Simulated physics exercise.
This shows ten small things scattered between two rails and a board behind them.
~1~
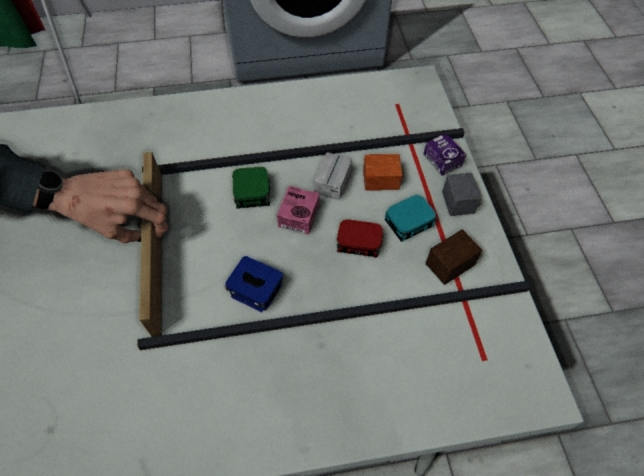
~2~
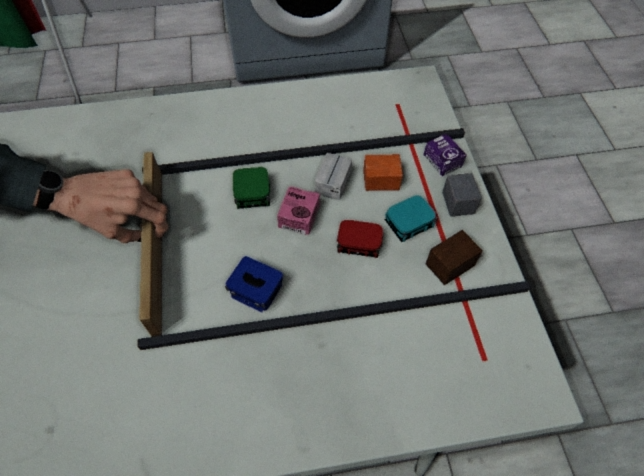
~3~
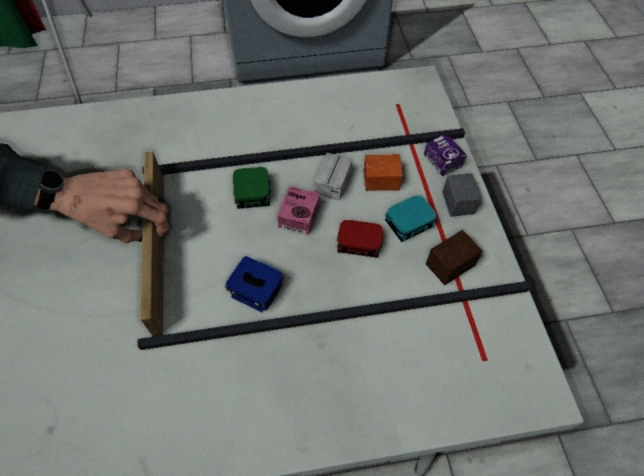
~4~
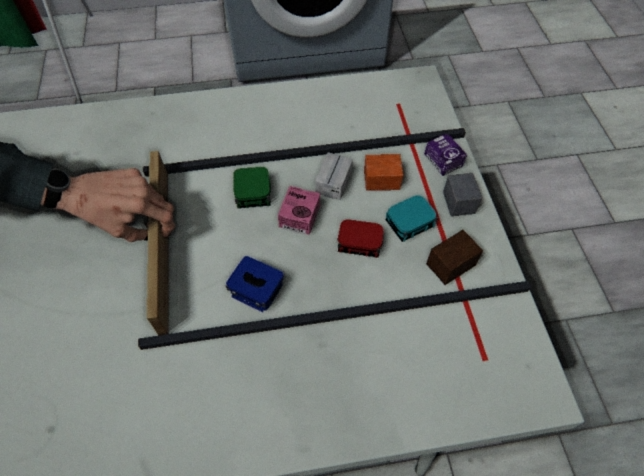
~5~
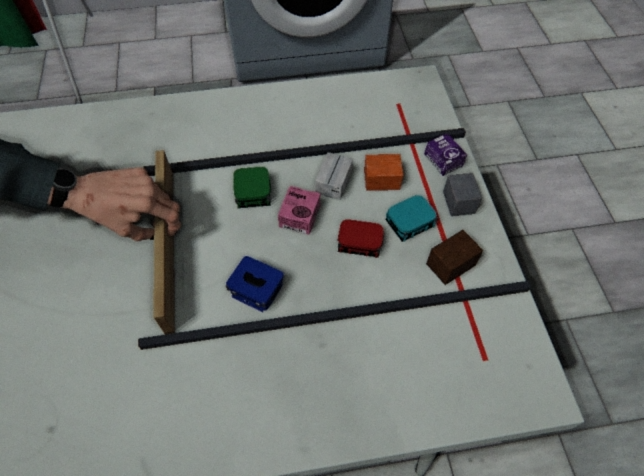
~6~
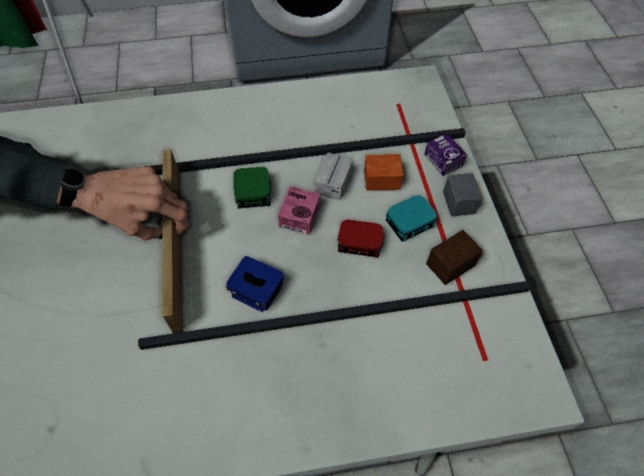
Hand sliding a wooden board slowly a short way right between two dark rails, with scattered colourful blocks ahead staying still.
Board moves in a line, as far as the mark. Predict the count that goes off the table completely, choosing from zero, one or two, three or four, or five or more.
The count is three or four.
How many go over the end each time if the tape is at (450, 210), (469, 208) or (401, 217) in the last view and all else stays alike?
In that order 6, 6 and 1.
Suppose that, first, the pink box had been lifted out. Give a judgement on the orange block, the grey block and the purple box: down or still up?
Orange block down, grey block down, purple box down.
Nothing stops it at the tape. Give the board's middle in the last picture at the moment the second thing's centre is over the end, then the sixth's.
Around (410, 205); afterwards around (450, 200).
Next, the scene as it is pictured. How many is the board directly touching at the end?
Counting them up gives 4.
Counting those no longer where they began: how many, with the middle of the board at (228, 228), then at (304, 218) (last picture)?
At first I count 1, and then 4.
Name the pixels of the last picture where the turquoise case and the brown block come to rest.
Look around (496, 201) for the first and around (518, 250) for the second.
Soon after, none off yet; purple box at rest near (445, 155); grey block at rest near (462, 195); brown block at rest near (454, 257).
By the end, the number that fall off is three or four; fallen, orange block, grey block and purple box.
